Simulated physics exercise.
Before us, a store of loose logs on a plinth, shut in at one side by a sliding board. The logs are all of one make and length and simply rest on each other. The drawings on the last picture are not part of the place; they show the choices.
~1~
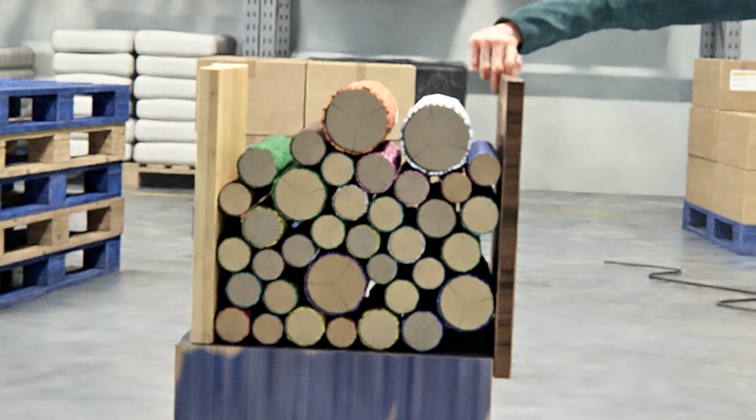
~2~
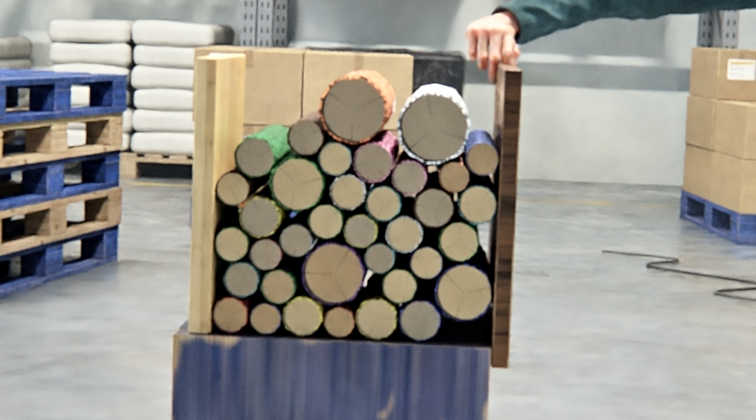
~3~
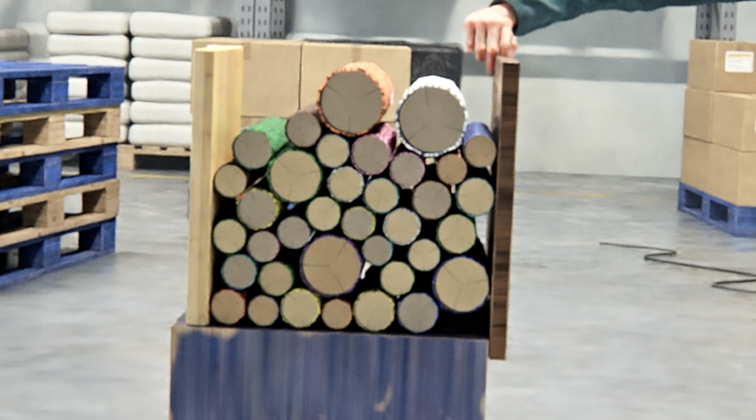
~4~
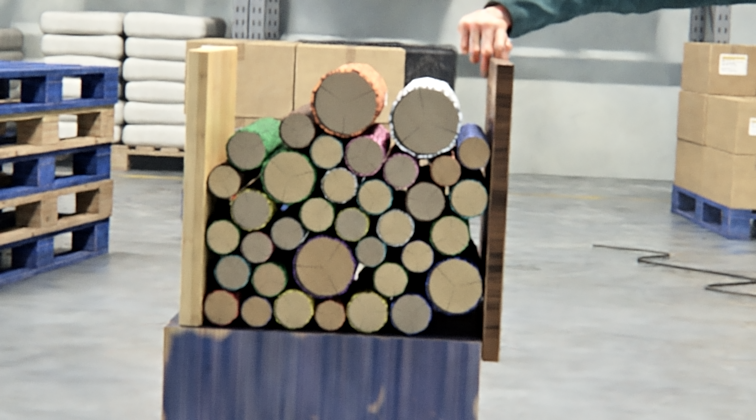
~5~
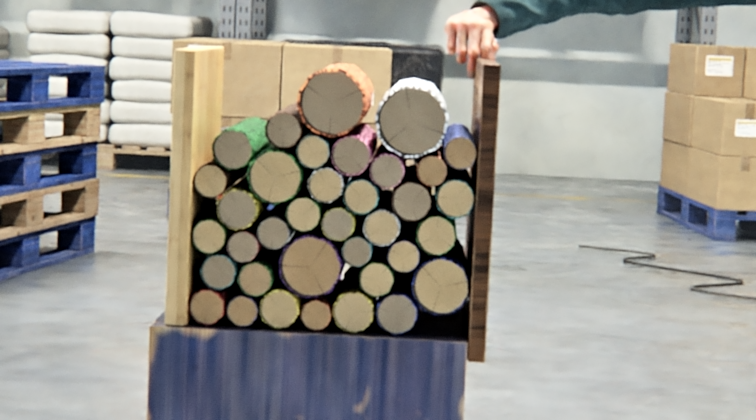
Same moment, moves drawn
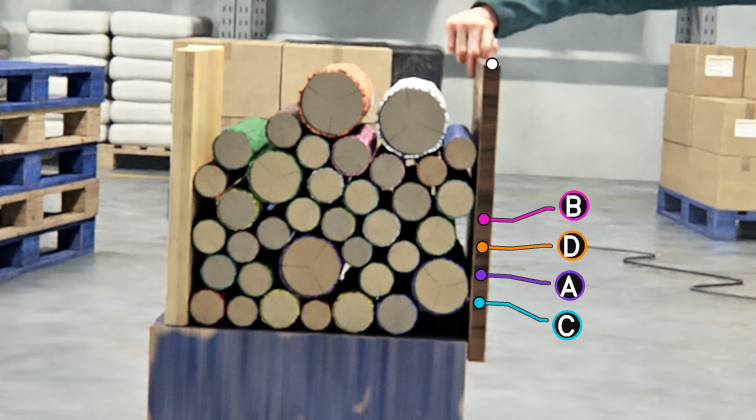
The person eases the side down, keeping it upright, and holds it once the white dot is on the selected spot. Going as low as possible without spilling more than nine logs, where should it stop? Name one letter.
It can be let down to A.
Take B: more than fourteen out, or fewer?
Fewer than fourteen.
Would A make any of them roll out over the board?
Yes, at A.
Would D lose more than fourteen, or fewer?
It loses fewer than fourteen.
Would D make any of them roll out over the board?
Yes, at D.
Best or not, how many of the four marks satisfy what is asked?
Three of the four.
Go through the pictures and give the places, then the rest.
A log (484, 169); a log (308, 147); side board (504, 215), in the first frame.
Side board (502, 205); a log (230, 315), in the second frame.
A log (418, 312); a log (239, 272), in the third frame.
A log (352, 224); a log (425, 201), in the fourth frame.
A log (325, 185); a log (460, 153); a log (283, 130), in the fifth frame.
On the marked copy, A at (481, 275); B at (484, 219); C at (479, 303); D at (482, 247); the white dot at (492, 64).
With A. Early on, top of the board (478, 152).
Further on, top of the board (473, 249).
At the end, top of the board (472, 273), about six out over the board.
As for the rest, B one out over the board; C more than nine out over the board; D three out over the board.
